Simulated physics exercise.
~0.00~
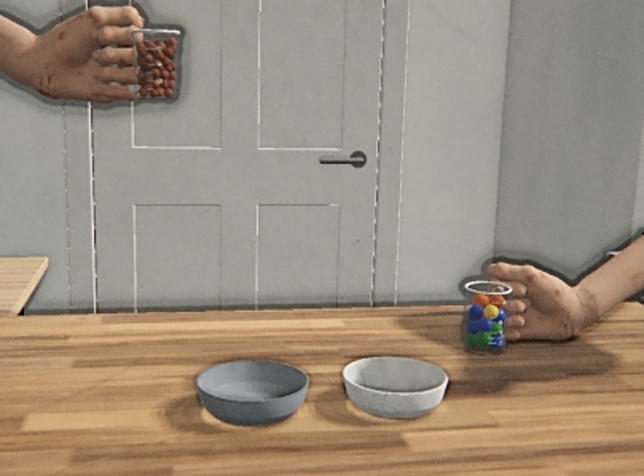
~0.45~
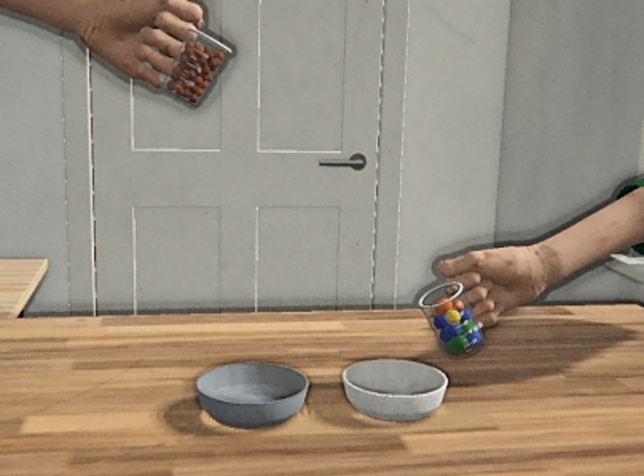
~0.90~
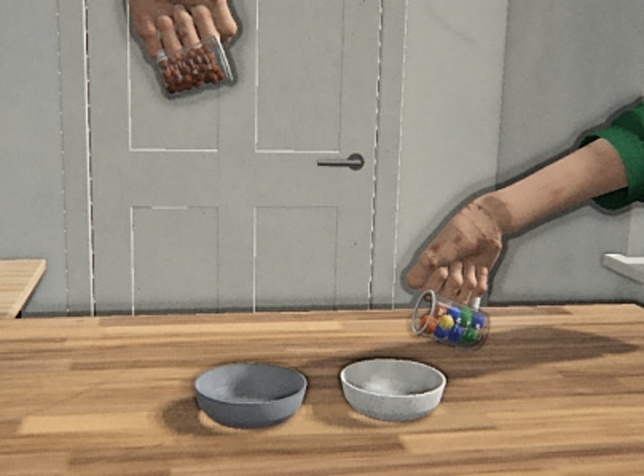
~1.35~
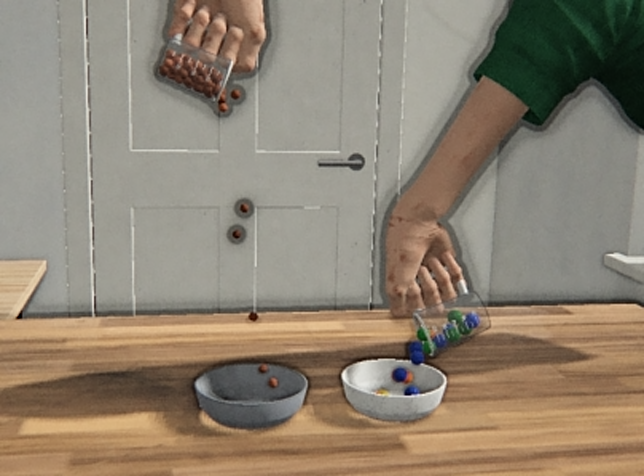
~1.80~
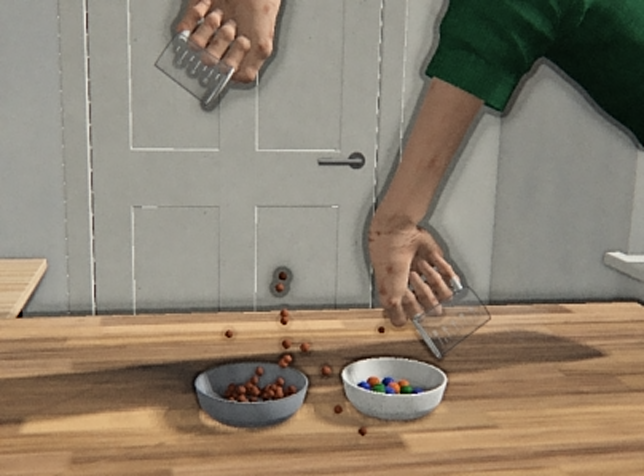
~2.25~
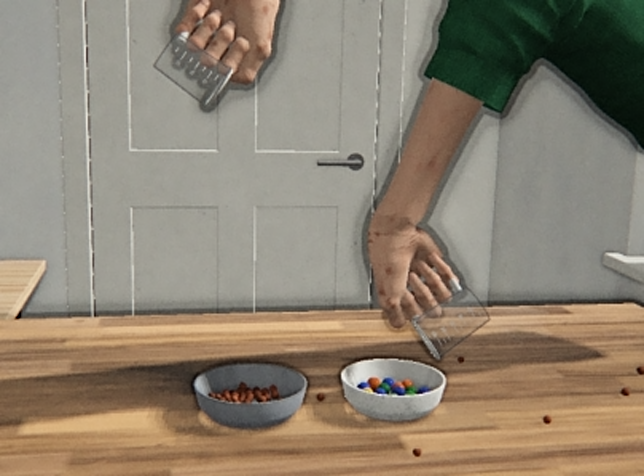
Two hands tipping cups over dishes, brown pieces from high left bouncing partly onto the counter, colourful balls all landing right.
